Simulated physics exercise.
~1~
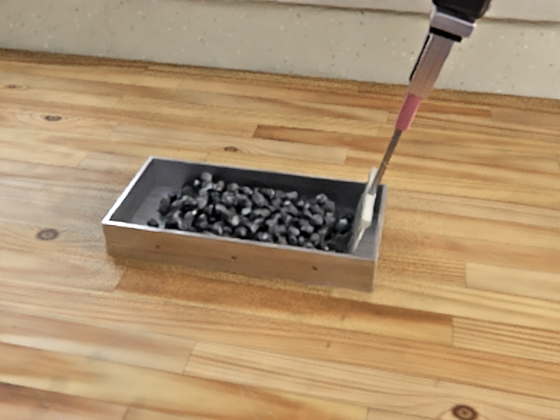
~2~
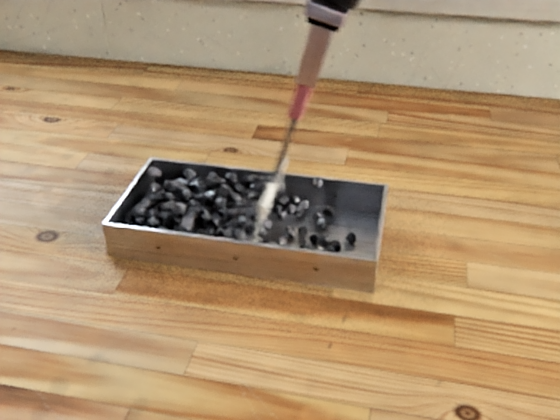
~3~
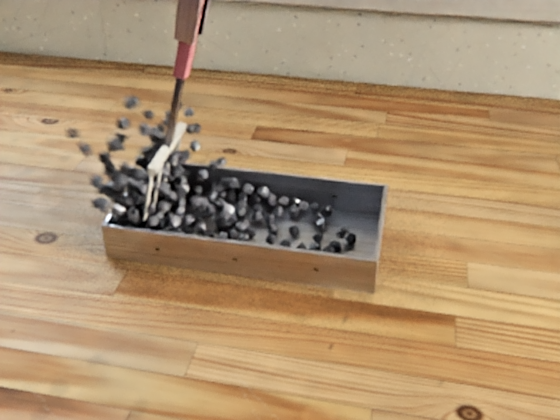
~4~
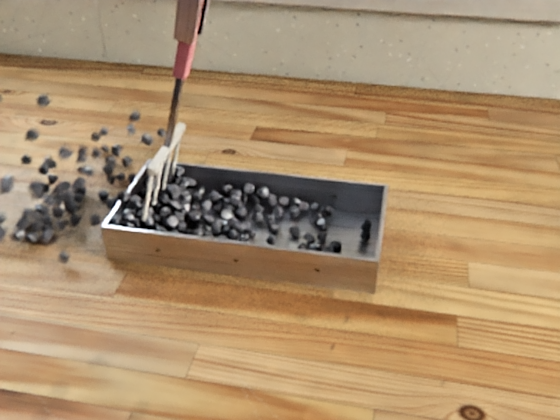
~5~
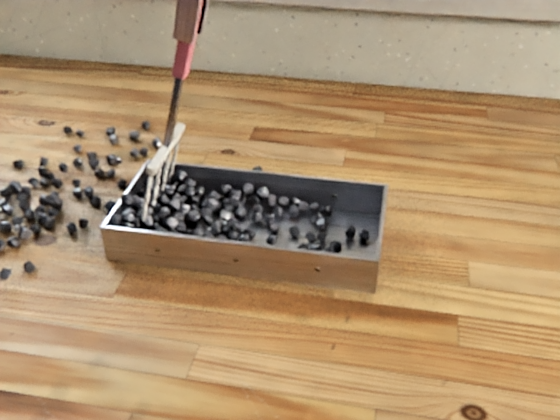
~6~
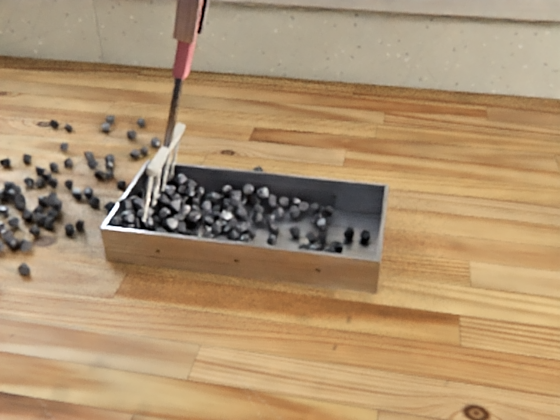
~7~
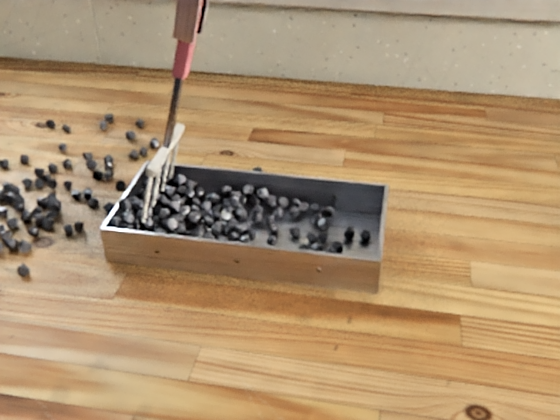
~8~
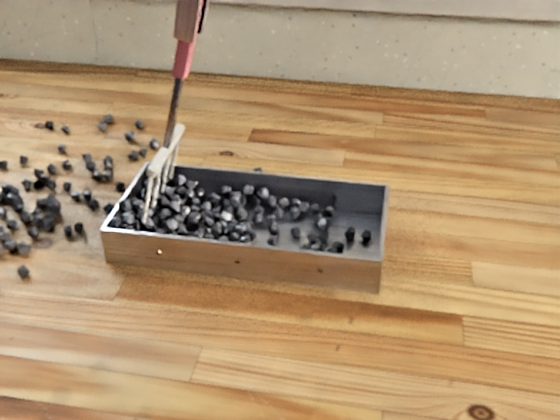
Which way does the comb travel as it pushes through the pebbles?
The comb moves to the left along the trough.
